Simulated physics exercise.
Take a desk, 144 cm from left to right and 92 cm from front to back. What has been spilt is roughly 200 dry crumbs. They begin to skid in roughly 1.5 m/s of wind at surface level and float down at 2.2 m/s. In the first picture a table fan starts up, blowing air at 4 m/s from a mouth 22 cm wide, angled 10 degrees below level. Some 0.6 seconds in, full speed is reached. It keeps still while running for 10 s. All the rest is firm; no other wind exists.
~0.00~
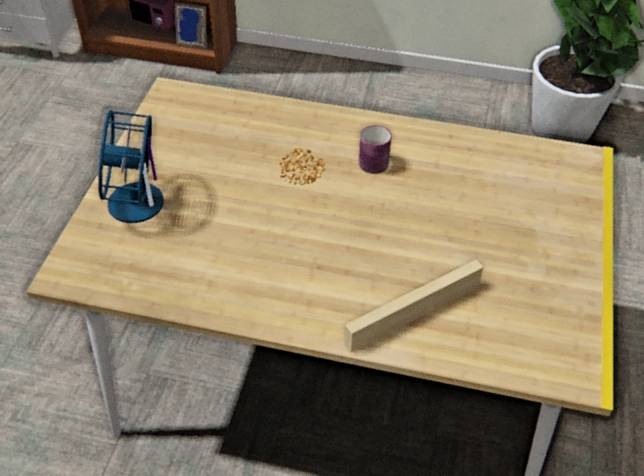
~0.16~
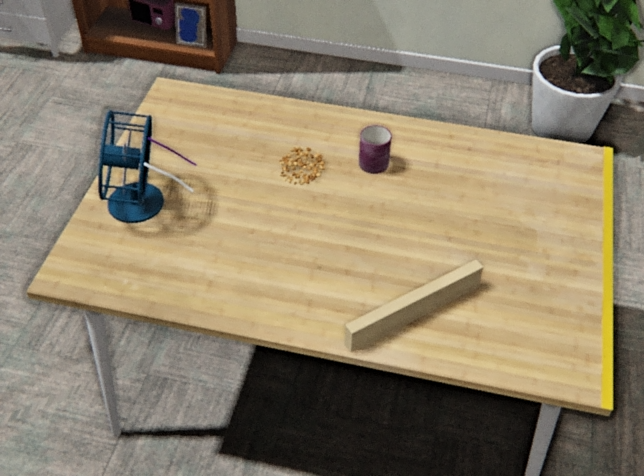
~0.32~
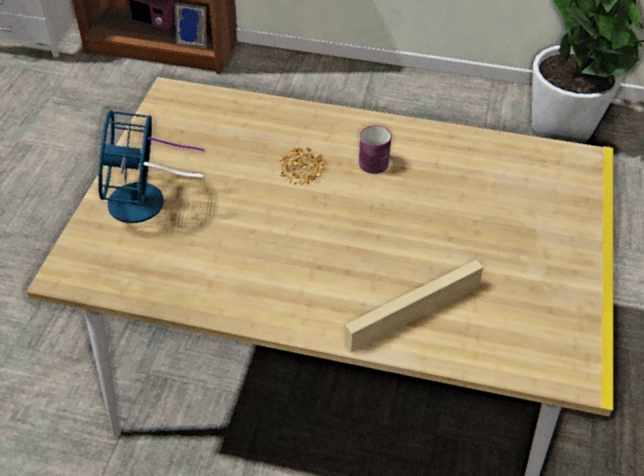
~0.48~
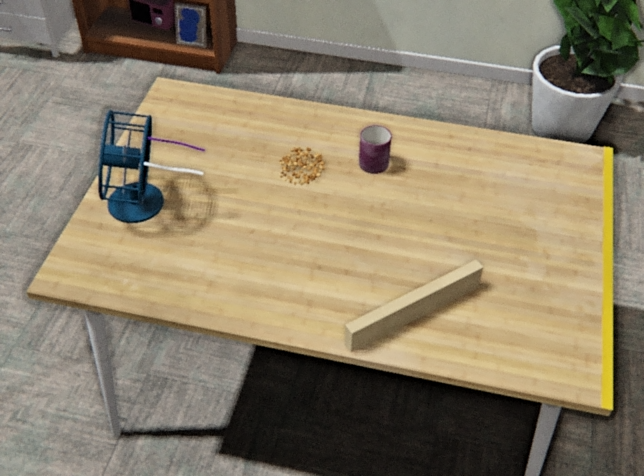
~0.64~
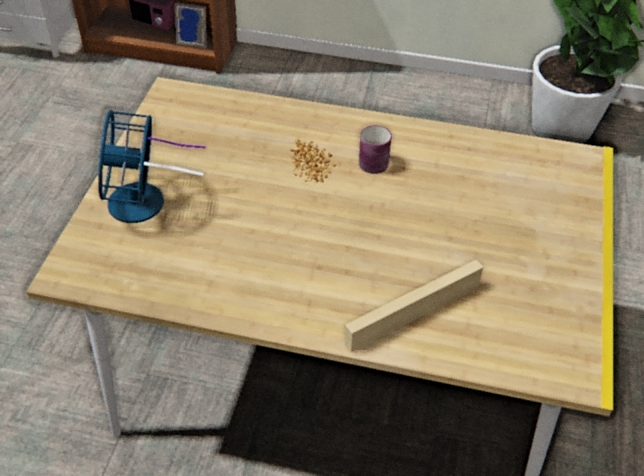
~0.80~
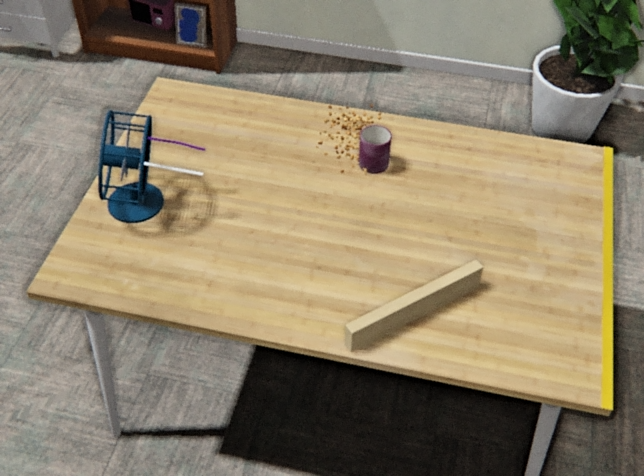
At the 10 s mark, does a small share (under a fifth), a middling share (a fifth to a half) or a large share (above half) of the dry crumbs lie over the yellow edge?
A small share.
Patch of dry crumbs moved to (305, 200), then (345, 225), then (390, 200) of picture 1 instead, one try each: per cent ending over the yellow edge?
It goes 90 %, then 80 %, then 80 %.
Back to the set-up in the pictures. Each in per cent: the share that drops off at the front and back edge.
I'd guess close to 0 percent front and near 90 percent back.
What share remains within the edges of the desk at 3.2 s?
Close to 10 in a hundred are still there.
After 2.0 s, 0 % are over the yellow edge; 93 % have settled or left.
After 3.2 s, 2 % are over the yellow edge; 94 % have settled or left.
After 5.5 s, 2 % are over the yellow edge; 94 % have settled or left.
After 10.0 s, at the end, 2 % are over the yellow edge.
